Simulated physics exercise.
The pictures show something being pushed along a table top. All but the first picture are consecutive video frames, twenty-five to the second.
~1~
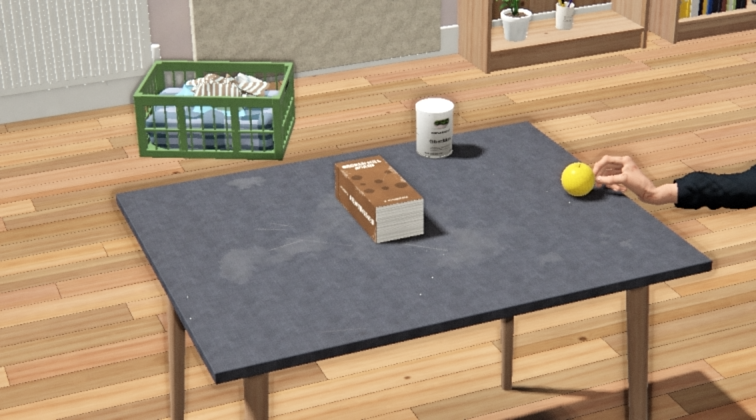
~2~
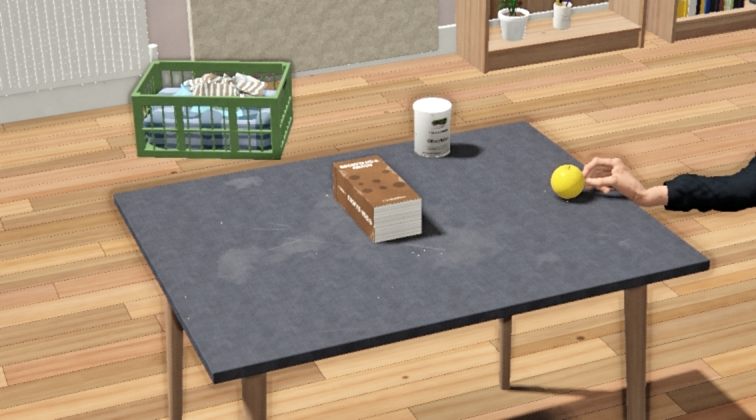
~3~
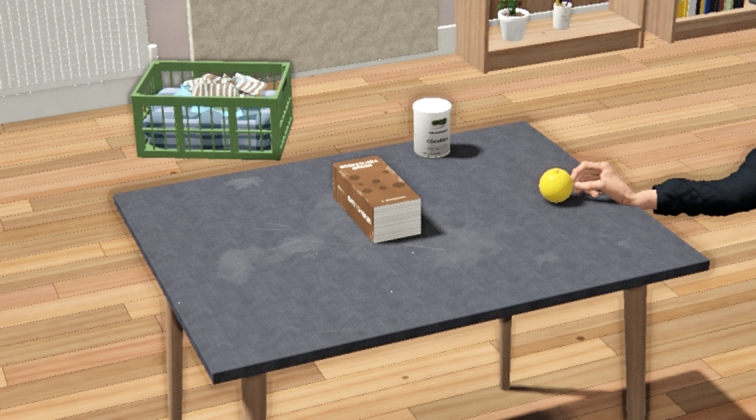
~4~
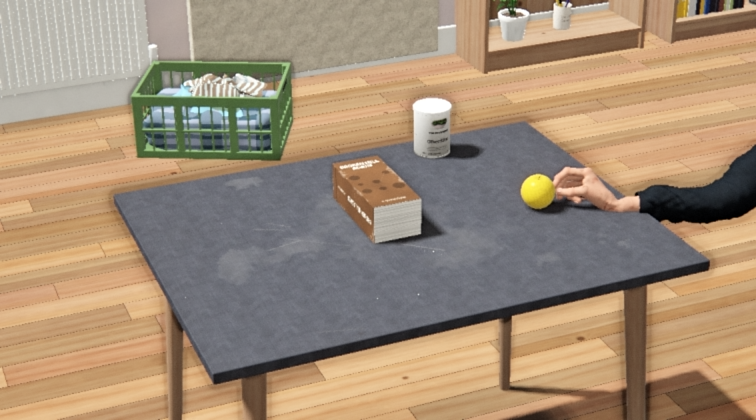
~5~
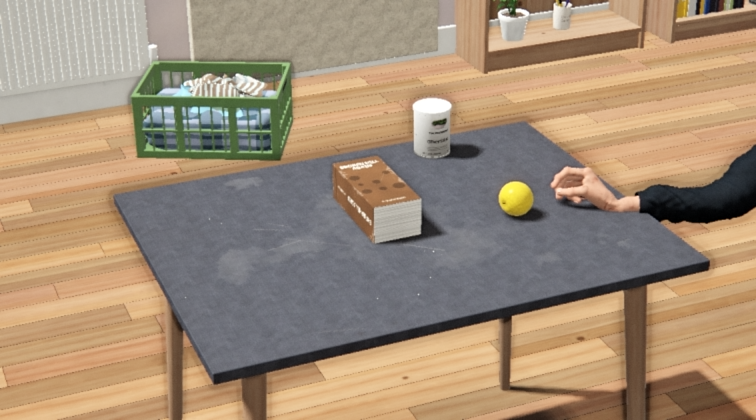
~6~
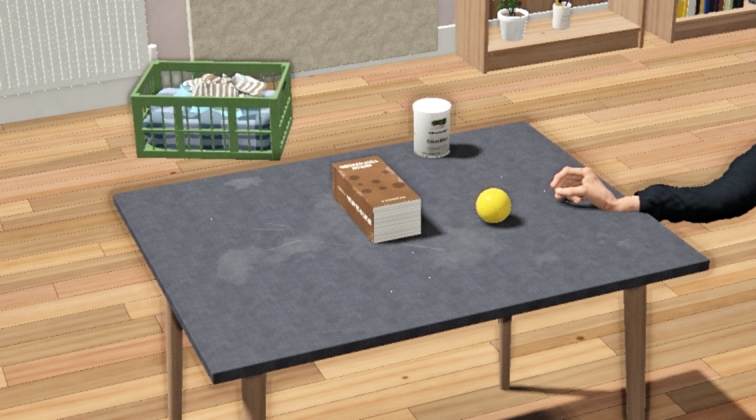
The clip shows a hand pushing a yellow apple leftward across a dark table top, past a white container and toward the side with a thick brown book; the hand then stays back while the apple keeps rolling left.
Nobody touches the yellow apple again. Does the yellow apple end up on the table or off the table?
The yellow apple drops to the floor.
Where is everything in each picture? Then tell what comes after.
The first picture shows under the hand; yellow apple (578, 180).
The second picture shows under the hand; yellow apple (568, 182).
The third picture shows under the hand; yellow apple (557, 186).
The fourth picture shows yellow apple (538, 192).
The fifth picture shows yellow apple (516, 199) moved about its own width.
The sixth picture shows yellow apple (494, 206) moved well along.
Then, 0.30 s later than the last frame, yellow apple moved well along near (327, 260).
Then, 0.70 s later than the last frame, yellow apple now off the table.
Then, 1.10 s later than the last frame, things are still on the move.
When it is over, off the table, yellow apple.
